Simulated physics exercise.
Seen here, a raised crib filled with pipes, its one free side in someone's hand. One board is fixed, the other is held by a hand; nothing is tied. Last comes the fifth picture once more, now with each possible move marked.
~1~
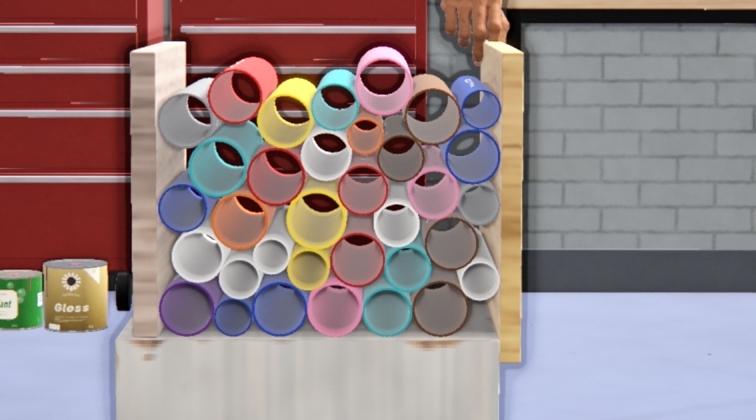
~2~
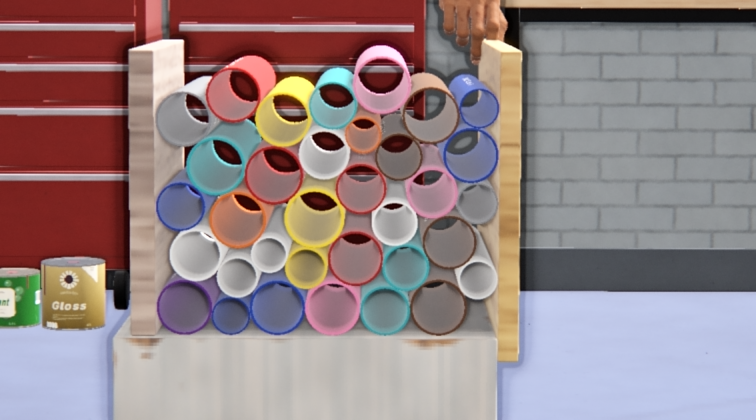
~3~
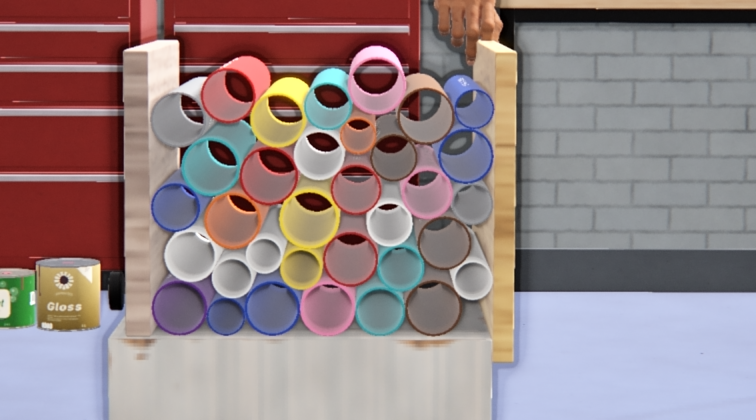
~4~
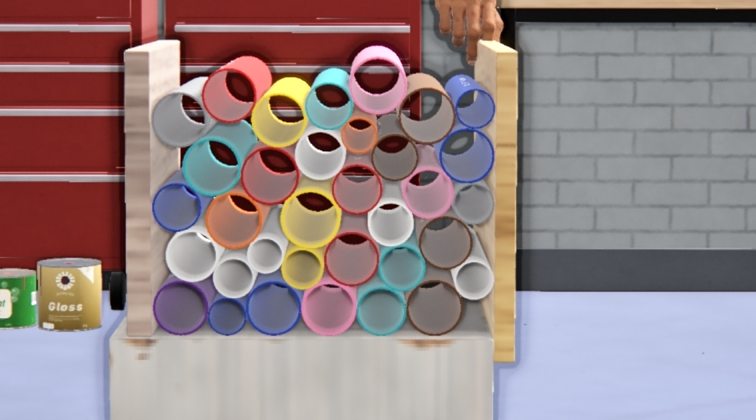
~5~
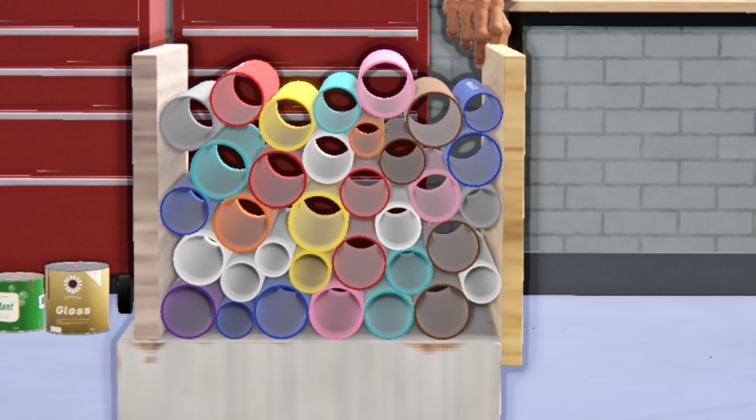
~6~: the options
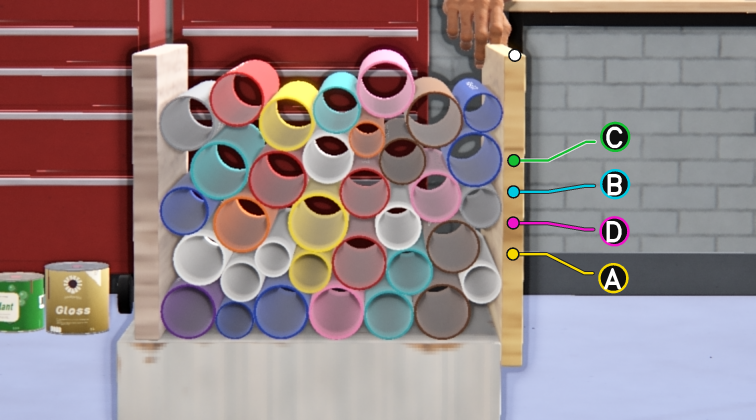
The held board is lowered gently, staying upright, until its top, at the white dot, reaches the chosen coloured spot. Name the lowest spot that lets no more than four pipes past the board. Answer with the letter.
Stop at D.
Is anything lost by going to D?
Yes.
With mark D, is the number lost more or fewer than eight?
It loses fewer than eight.
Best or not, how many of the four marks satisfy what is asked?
Three of the four.
On the copy, A at (513, 254); B at (513, 192); C at (513, 160); D at (513, 223); the white dot at (515, 55).
On D. First, top of the board (503, 131).
Then, top of the board (502, 218).
Finally, top of the board (502, 222), four out over the board.
By contrast, A more than four out over the board; B four out over the board; C one out over the board.
